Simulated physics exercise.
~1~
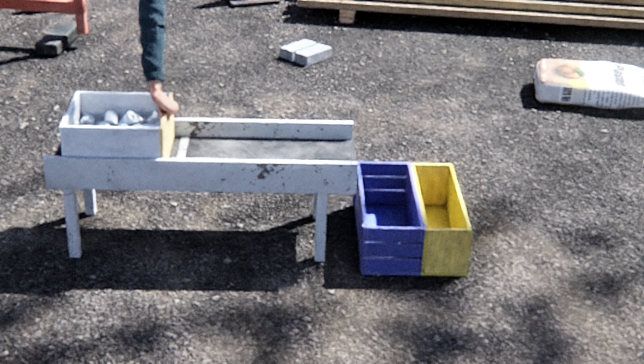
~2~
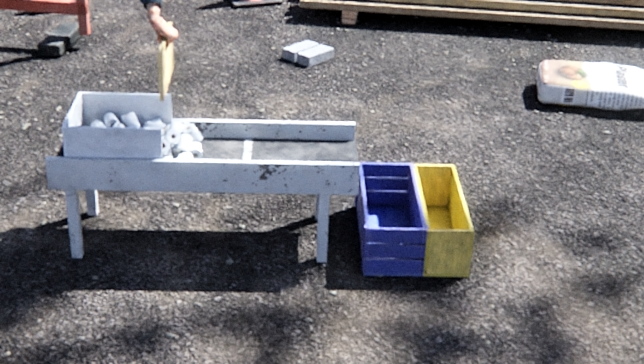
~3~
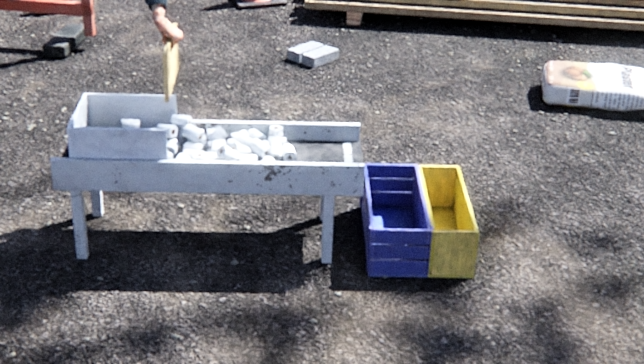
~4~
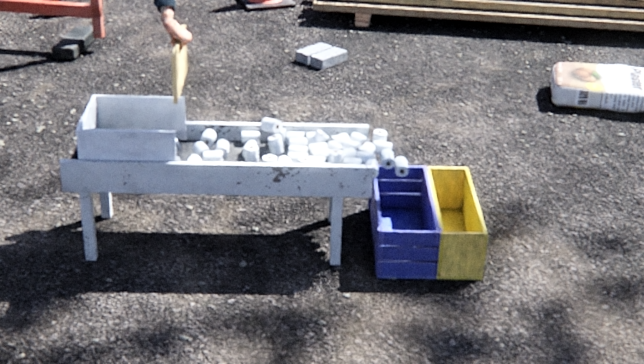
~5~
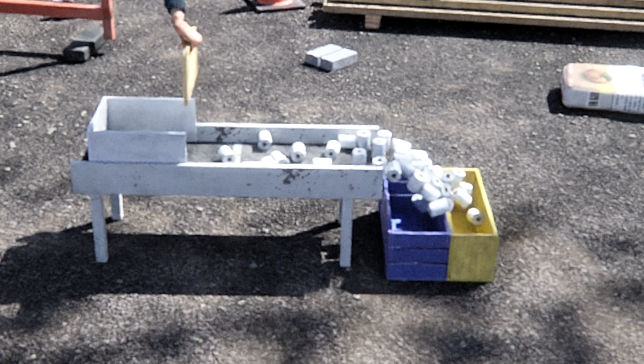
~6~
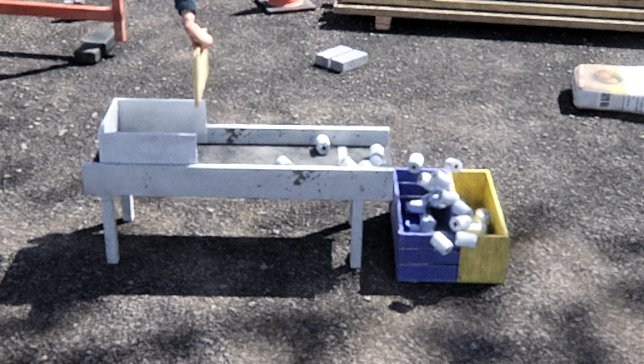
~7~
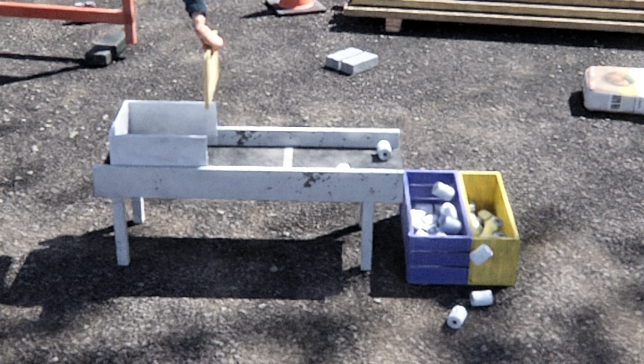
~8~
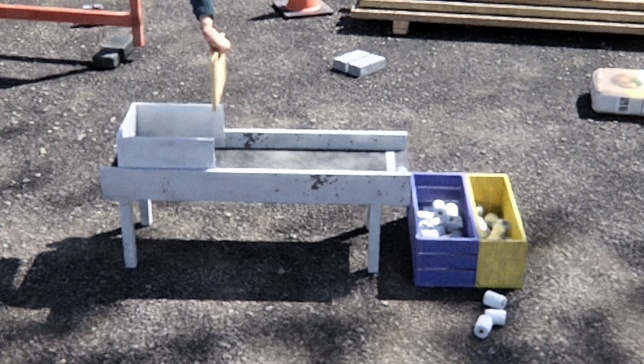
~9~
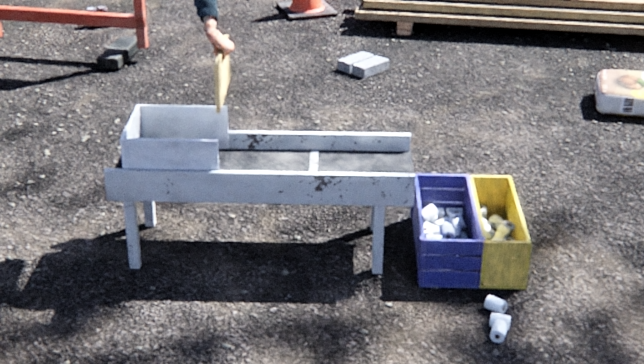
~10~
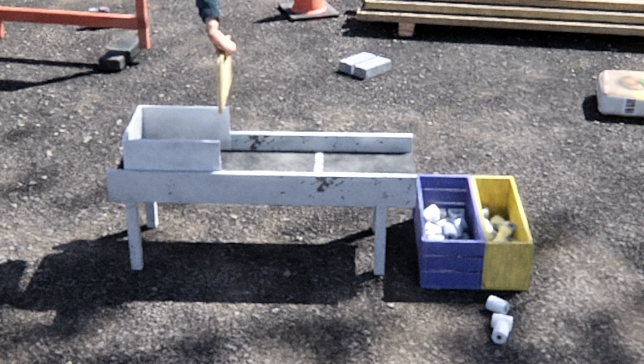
White paper rolls riding a belt rightward from a hand-lifted gate, tumbling into blue and yellow bins, a few resting on the ground.
